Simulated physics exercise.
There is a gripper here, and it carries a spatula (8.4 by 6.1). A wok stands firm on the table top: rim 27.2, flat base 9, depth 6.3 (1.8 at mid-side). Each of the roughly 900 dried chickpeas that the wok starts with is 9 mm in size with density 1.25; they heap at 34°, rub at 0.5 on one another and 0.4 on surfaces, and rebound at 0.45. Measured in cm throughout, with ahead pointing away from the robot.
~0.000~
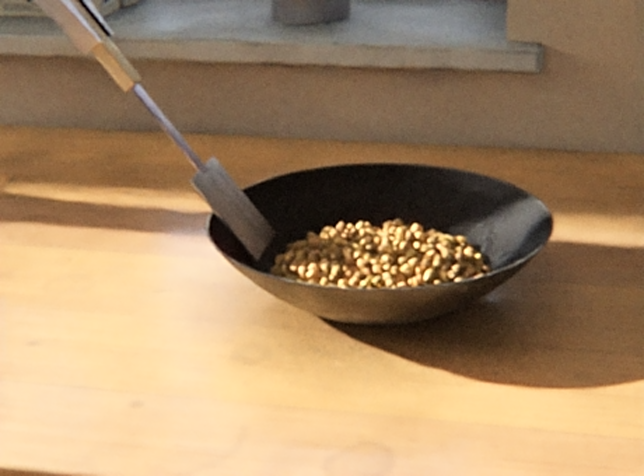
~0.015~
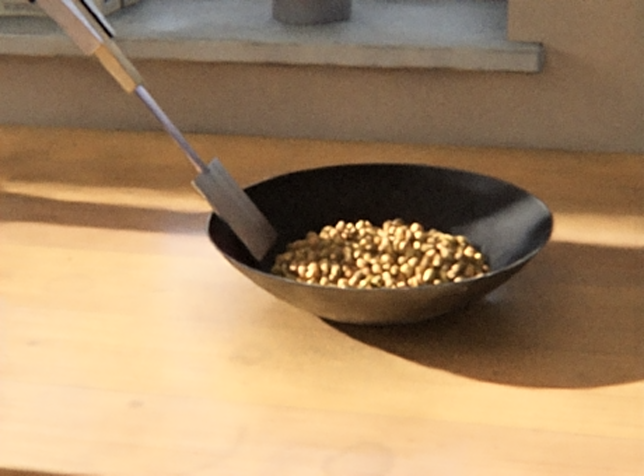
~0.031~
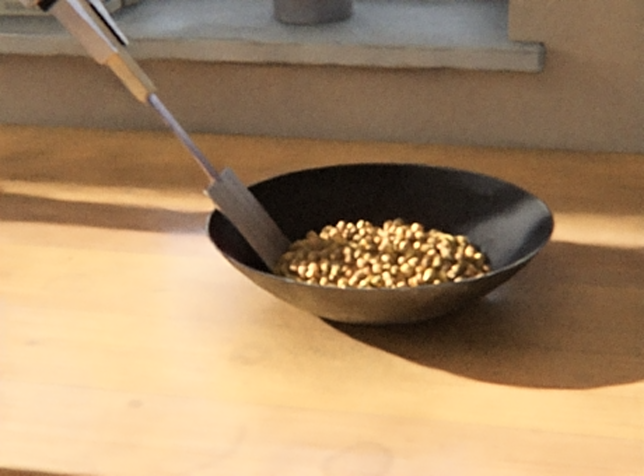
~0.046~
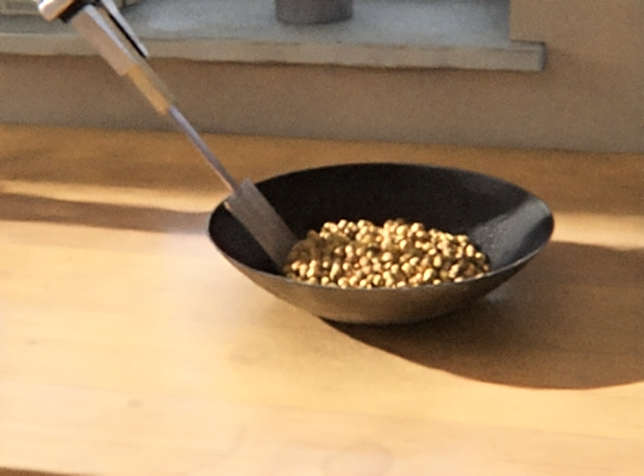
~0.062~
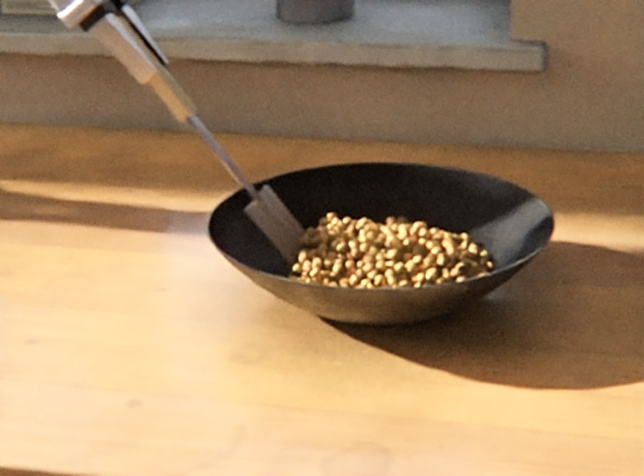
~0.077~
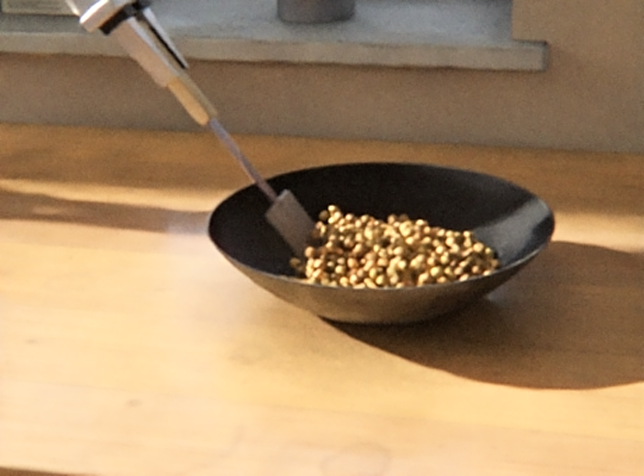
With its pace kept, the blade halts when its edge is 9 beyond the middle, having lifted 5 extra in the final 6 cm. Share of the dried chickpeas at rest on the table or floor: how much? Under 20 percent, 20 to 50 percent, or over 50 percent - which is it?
It is 20 to 50 percent.
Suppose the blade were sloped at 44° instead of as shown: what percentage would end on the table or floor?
About 20 per cent.
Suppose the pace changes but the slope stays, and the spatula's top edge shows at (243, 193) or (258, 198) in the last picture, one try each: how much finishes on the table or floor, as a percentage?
About 10 and 15 percent.
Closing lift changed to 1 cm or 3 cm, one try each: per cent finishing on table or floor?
Roughly 30 per cent, then 30 per cent.
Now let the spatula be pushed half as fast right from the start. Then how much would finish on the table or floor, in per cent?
About 10 in a hundred.
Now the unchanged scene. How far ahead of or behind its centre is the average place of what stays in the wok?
Ahead of centre, near 2.5 centimetres.
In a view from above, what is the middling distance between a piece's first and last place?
Some 4 cm.
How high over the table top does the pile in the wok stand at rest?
It reaches roughly 5.5 cm.
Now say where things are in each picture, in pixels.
The first picture shows spatula top edge at (201, 168), sloping 52°; upper third of the load around (380, 260), from x 275 to 485, top at y 225; 900 in the wok.
The second picture shows spatula top edge at (204, 170), sloping 52°; upper third of the load around (380, 260), from x 275 to 485, top at y 225.
The third picture shows spatula top edge at (216, 178), sloping 52°; upper third of the load around (380, 260), from x 275 to 485, top at y 225.
The fourth picture shows spatula top edge at (236, 190), sloping 52°; upper third of the load around (377, 259), from x 280 to 485, top at y 225.
The fifth picture shows spatula top edge at (256, 198), sloping 52°; upper third of the load around (377, 256), from x 275 to 490, top at y 220.
The sixth picture shows spatula top edge at (276, 202), sloping 52°; upper third of the load around (380, 254), from x 275 to 495, top at y 210; 900 in the wok.
By 0.11 s, sloping 52°, highest piece 6 above the table; 900 in the wok.
By 0.15 s, sloping 52°, highest piece 10 above the table; 900 in the wok.
By 0.37 s, sloping 52°, highest piece 17 above the table; 656 in the wok, 65 on the table or floor, 179 on the blade or in flight.
By 1.42 s, sloping 52°, highest piece 5 above the table; 655 in the wok, 245 on the table or floor.
Final count, 655 in the wok, 245 on the table or floor. That is 27 % on the table or floor.
